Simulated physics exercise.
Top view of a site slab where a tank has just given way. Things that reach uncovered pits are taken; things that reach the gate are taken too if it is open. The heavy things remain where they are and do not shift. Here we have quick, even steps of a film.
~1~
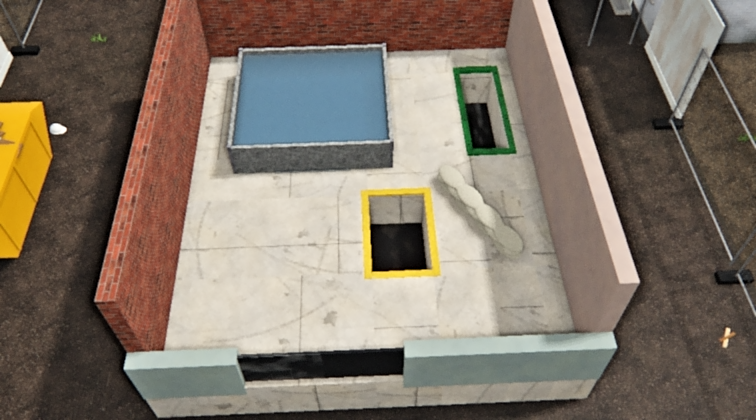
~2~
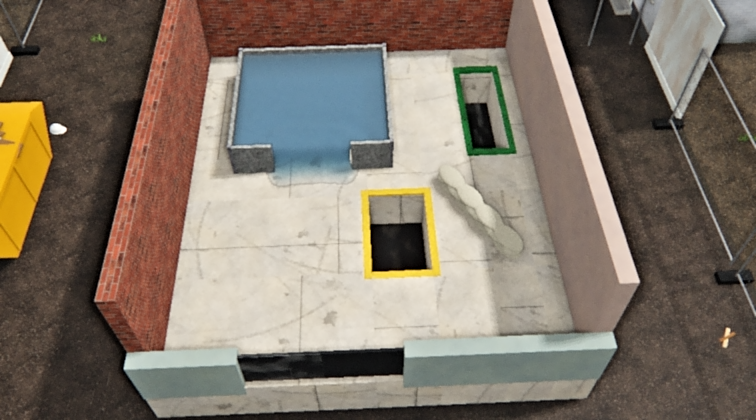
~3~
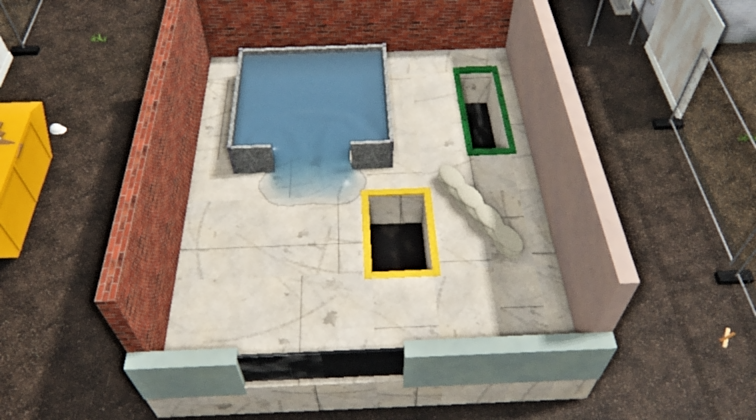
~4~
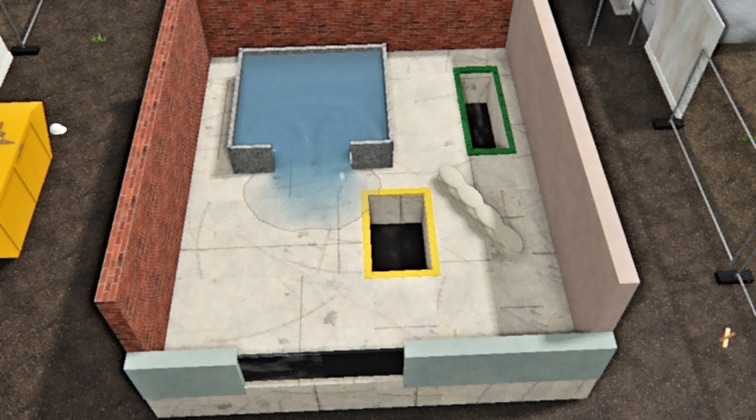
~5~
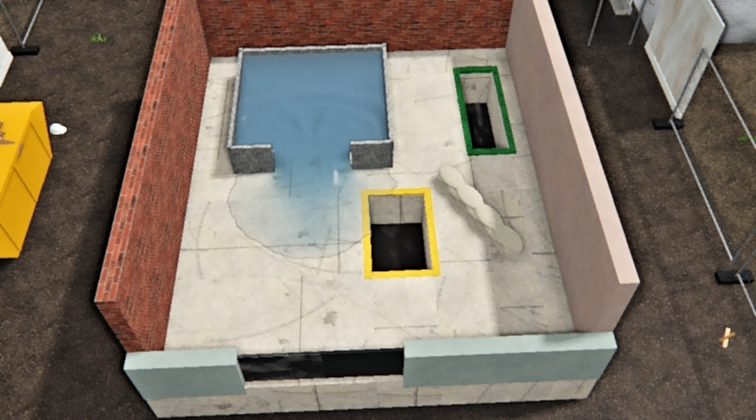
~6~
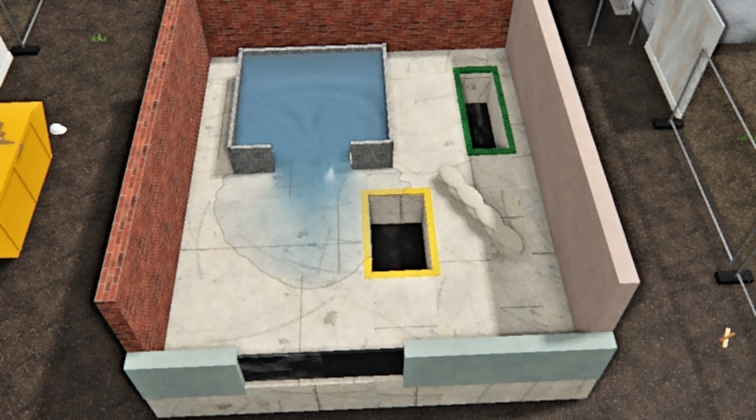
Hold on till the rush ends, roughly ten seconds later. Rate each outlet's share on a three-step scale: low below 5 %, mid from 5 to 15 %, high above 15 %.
Scale: Gate - low, green pit - low, yellow pit - high.
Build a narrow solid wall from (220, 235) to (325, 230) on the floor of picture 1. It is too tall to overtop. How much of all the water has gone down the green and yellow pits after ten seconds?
Green 0 %, yellow 35 %.
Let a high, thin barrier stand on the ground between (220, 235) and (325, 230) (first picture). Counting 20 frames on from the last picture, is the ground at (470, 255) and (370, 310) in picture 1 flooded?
Spared, then swamped.
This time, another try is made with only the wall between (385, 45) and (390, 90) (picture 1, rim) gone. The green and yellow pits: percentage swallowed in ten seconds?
Estimates in per cent: Green 55, yellow 0.
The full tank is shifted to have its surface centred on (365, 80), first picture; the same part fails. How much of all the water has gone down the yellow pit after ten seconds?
Yellow: 40 %.
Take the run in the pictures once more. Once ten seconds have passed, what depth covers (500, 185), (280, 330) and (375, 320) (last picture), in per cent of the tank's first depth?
About 6, 16 and 16 percent, in that order.
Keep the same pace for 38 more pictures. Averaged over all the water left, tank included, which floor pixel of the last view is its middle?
I'd put my finger on (324, 208).
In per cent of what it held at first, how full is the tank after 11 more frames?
Close to 66 in a hundred.
A moment on, water covers 30 % of the floor; the gate 0 %, the green pit 0 %, the yellow pit 2 %.
Next, water covers 40 % of the floor; the gate 0 %, the green pit 0 %, the yellow pit 4 %.
Then, water covers 50 % of the floor; the gate 0 %, the green pit 0 %, the yellow pit 8 %.
Later, water covers 70 % of the floor; the gate 0 %, the green pit 0 %, the yellow pit 12 %.
In the end, water covers 95 % of the floor; the gate 0 %, the green pit 1 %, the yellow pit 20 %.
